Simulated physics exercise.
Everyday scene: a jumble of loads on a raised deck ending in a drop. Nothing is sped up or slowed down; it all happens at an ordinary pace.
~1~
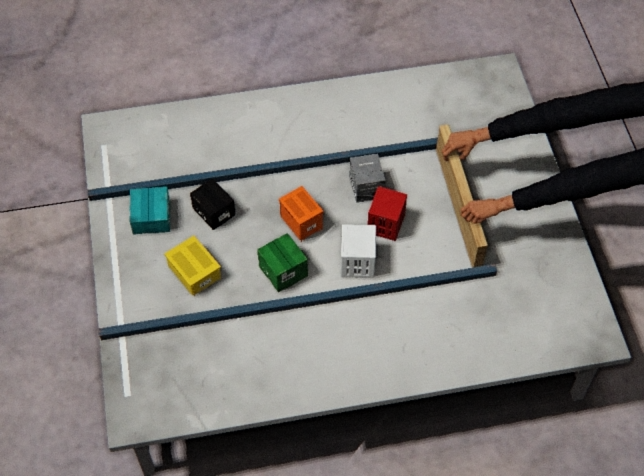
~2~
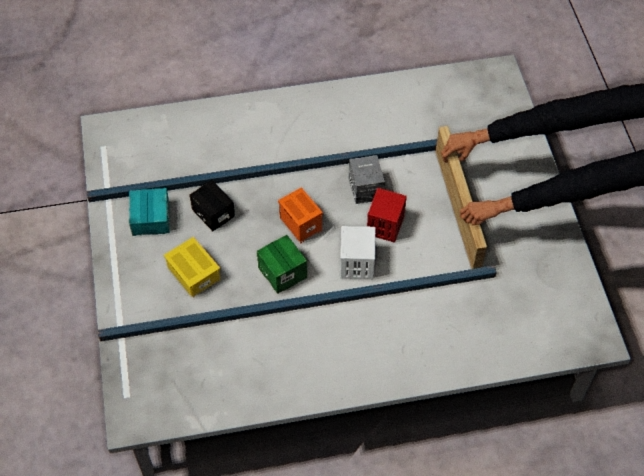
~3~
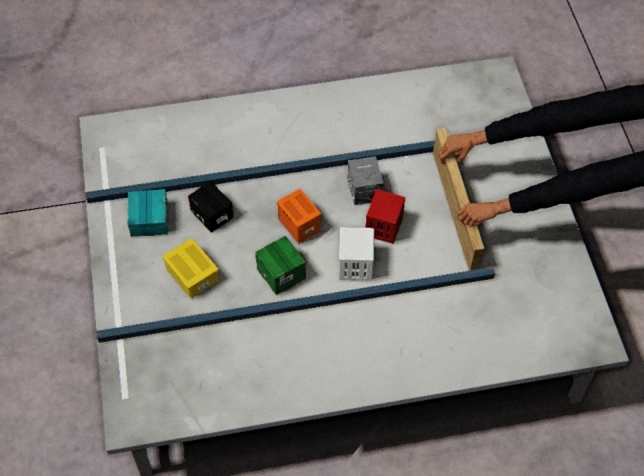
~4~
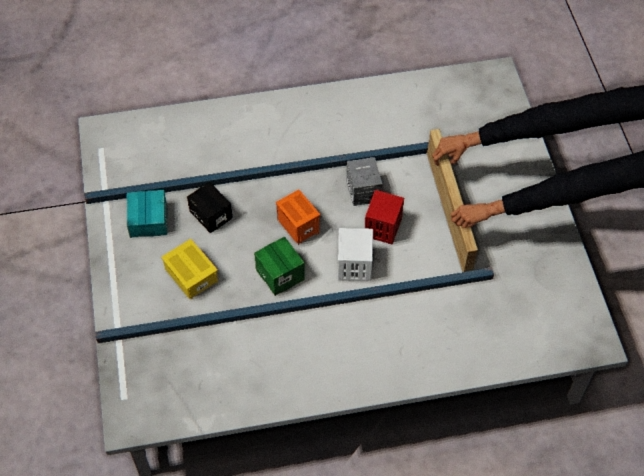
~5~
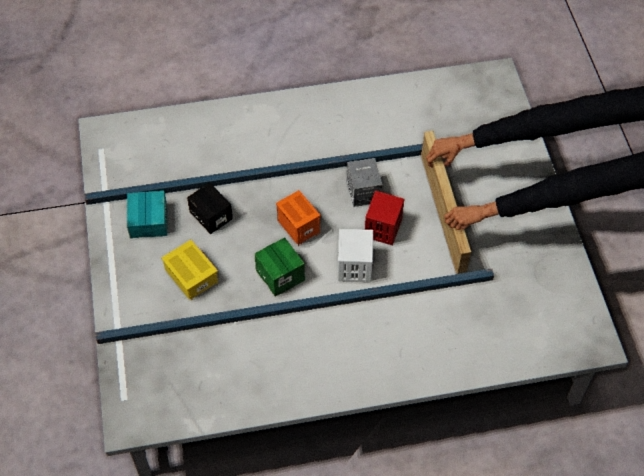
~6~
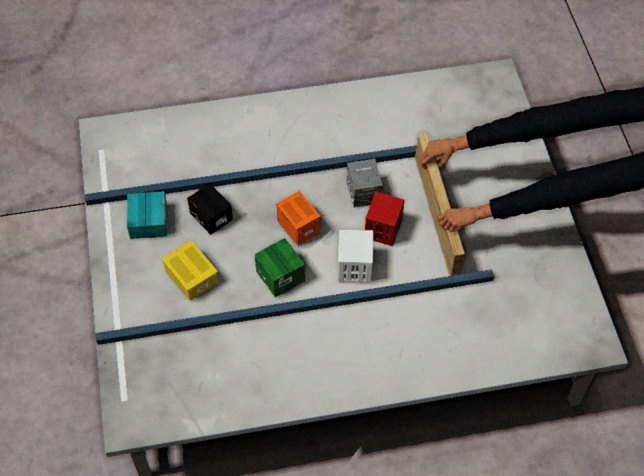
On a grey table between two blue rails, a pair of hands slid a wooden plank slightly left toward a cluster of eight colourful little crates, which stayed put in front of it.
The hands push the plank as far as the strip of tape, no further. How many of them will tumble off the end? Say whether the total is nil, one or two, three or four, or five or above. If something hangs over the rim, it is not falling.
So the tally of ones that come down is five plus, really.
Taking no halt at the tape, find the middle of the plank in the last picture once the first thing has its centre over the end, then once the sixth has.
Roughly (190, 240) for the earlier crossing, roughly (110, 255) for the later one.
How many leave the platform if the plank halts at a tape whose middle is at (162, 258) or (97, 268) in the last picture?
The first try gives 2 and the second gives 8.
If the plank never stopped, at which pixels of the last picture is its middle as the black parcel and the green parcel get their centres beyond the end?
(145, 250) and then (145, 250), give or take.
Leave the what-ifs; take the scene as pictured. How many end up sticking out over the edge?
The tally is 3.
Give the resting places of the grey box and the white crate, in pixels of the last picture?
Around (91, 226) and around (95, 301).
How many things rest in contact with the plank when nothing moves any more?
3 in contact.
Early on, none off yet; turquoise parcel at rest near (147, 215); yellow tote at rest near (191, 271); black parcel at rest near (210, 209).
A while later, none off yet; turquoise parcel at rest near (147, 215); yellow tote travelled a little near (172, 270); black parcel travelled about its own width near (182, 208).
Further along, none off yet; turquoise parcel leaning a little near (79, 219); yellow tote travelled well along near (90, 282); black parcel travelled well along near (110, 227).
Finally, the number that fall off is five or more; lost, orange tote, green parcel, black parcel, yellow tote and turquoise parcel.
